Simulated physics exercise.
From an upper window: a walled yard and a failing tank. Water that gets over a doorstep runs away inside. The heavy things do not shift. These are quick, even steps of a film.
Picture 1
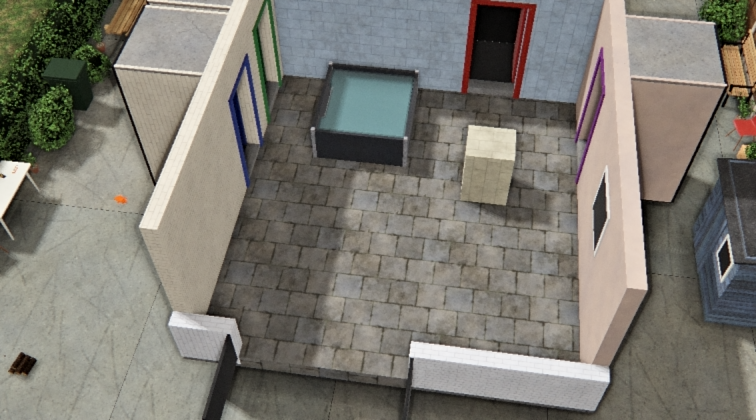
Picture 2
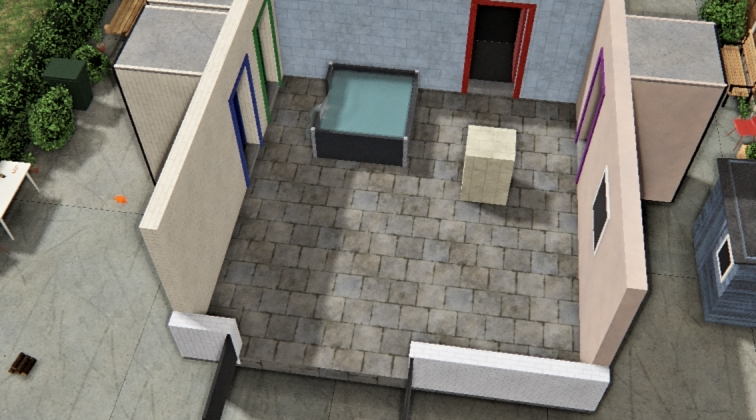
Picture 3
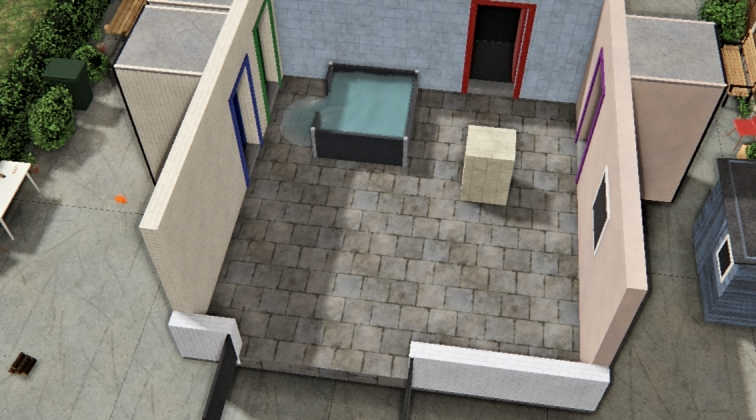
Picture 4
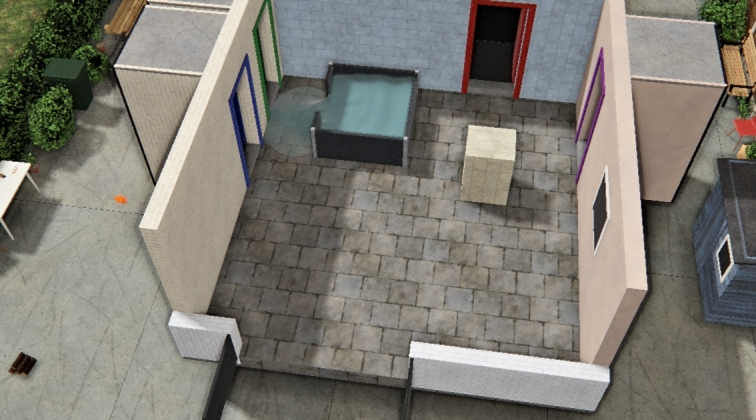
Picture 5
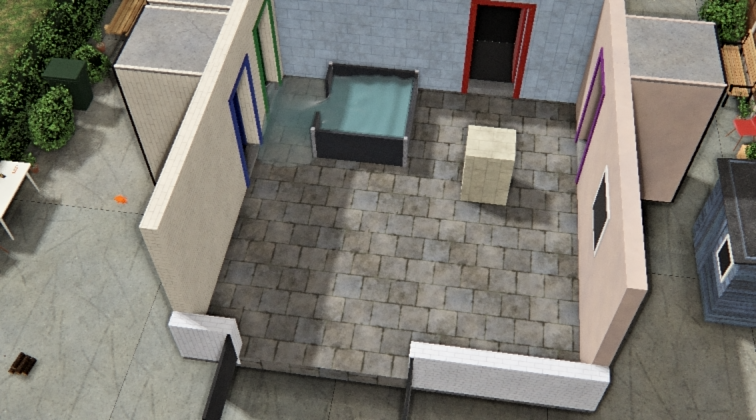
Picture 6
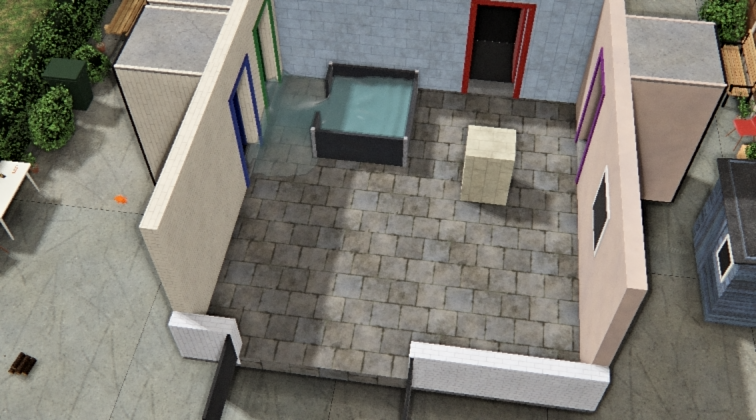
In the video, a dark-framed tank of water stands in a walled, stone-paved yard seen from above. Water pours out of its left side, spreads across the paving to the left wall, and runs along it near the blue and green doorways.
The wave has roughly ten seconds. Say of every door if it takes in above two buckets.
The purple door admits no more than that; the red door admits no more than that; the green door lets in a lot; the blue door lets in a lot.
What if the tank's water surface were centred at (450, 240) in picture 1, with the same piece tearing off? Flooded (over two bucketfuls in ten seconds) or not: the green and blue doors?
The green one takes less; the blue one passes that mark.
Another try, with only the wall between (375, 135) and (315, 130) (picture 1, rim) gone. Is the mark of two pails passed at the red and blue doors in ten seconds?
My reading: Red door lets less in, blue door lets less in.
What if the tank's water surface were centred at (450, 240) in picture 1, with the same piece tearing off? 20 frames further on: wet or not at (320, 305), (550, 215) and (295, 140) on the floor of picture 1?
As listed: Awash, clear, wet.
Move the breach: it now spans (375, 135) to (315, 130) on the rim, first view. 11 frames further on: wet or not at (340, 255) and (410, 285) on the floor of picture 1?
In that order: Awash, covered.
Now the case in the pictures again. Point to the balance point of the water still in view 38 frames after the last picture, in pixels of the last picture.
Around (357, 159).
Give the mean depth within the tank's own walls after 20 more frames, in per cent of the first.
Some 36 per cent.
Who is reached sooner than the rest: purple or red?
It is the door marked red.
A moment on, water covers 10 % of the floor; the purple door not reached, the red door not reached, the green door far over two buckets in, the blue door under two buckets in.
Next, water covers 25 % of the floor; the purple door not reached, the red door not reached, the green door far over two buckets in, the blue door over two buckets in.
Then, water covers 40 % of the floor; the purple door not reached, the red door wet at the sill, nothing in, the green door far over two buckets in, the blue door over two buckets in.
Later, water covers 55 % of the floor; the purple door wet at the sill, nothing in, the red door wet at the sill, nothing in, the green door far over two buckets in, the blue door over two buckets in.
In the end, water covers 75 % of the floor; the purple door wet at the sill, nothing in, the red door wet at the sill, nothing in, the green door far over two buckets in, the blue door over two buckets in.
